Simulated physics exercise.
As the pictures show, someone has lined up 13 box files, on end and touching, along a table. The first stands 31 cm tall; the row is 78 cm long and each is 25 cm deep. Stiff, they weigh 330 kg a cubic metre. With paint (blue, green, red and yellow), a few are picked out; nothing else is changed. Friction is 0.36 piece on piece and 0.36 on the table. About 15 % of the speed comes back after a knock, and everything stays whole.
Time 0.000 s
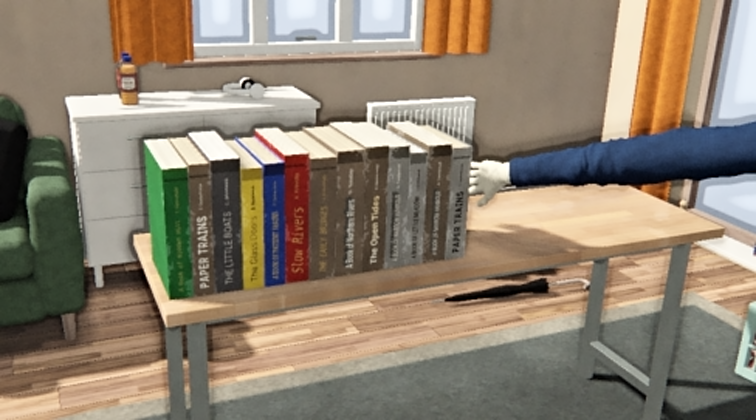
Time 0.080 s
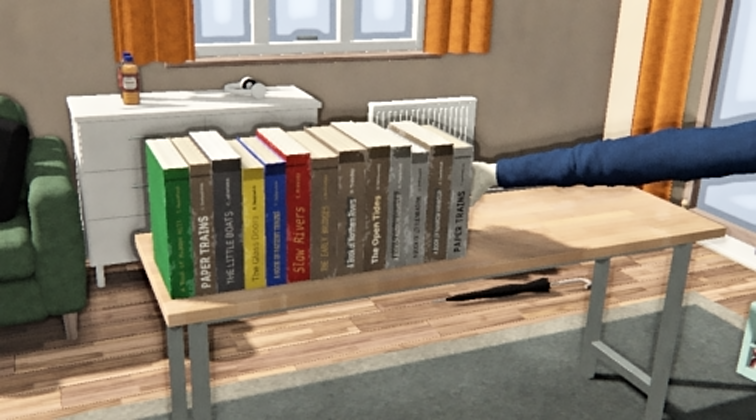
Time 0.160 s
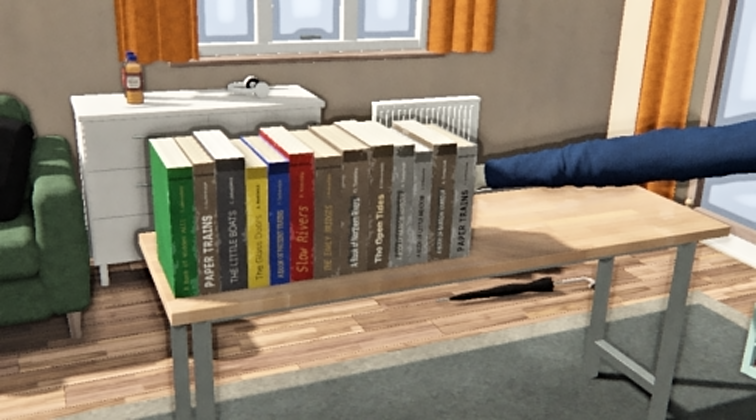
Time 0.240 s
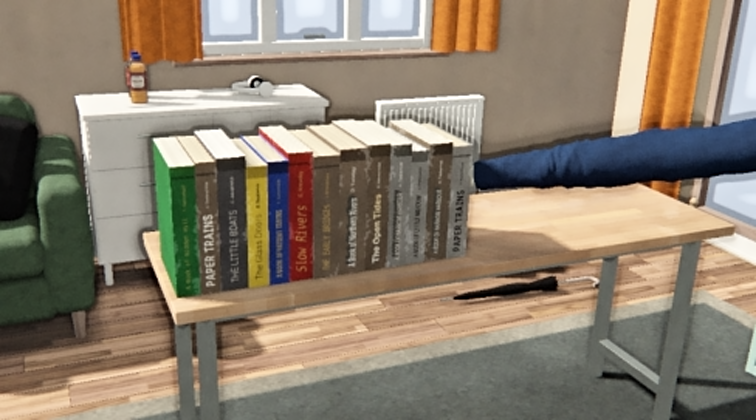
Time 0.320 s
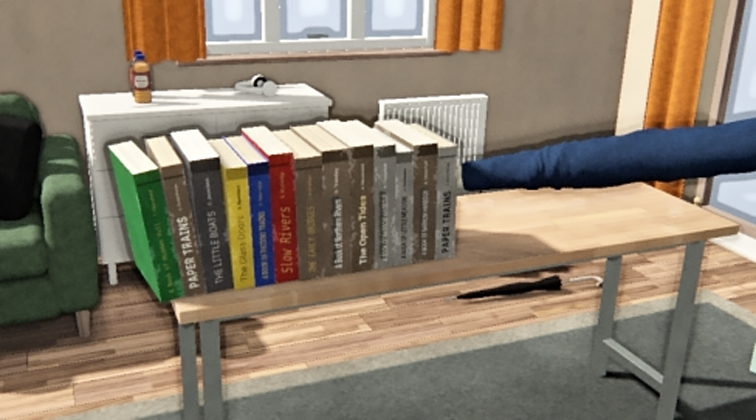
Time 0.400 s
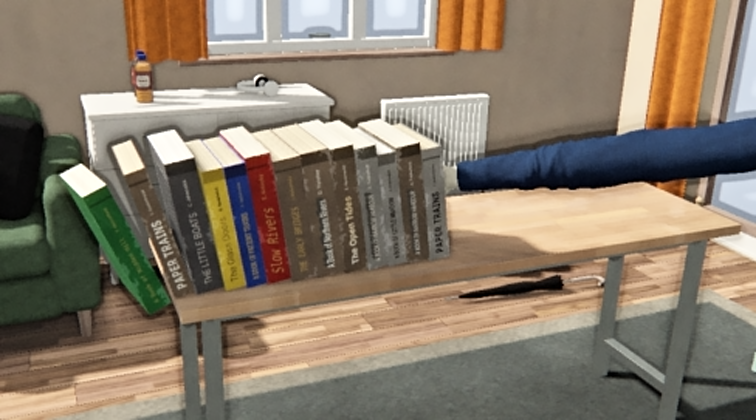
On a table, a hand pushes a row of books left, tilting the green one over the edge.
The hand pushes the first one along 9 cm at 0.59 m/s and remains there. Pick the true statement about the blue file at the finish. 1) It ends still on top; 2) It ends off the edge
It ends off the edge.
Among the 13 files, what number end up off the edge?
That would be 6 of them.
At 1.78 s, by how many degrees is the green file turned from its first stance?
My estimate is close to 90°.
After 0.52 s, none of the 13 files off the edge, 13 disturbed; blue file 21° from how it stood; green file 46° from how it stood, 20 cm lower.
After 0.82 s, 2 of the 13 files off the edge; blue file 37° from how it stood; green file on its side.
After 1.30 s, 4 of the 13 files off the edge; blue file on its side; yellow file on its side.
After 1.78 s, 6 of the 13 files off the edge; blue file on its side; yellow file on its side.
In the end (2.0 s), 6 of the 13 files off the edge; blue file on its side; yellow file on its side; green file on its side.
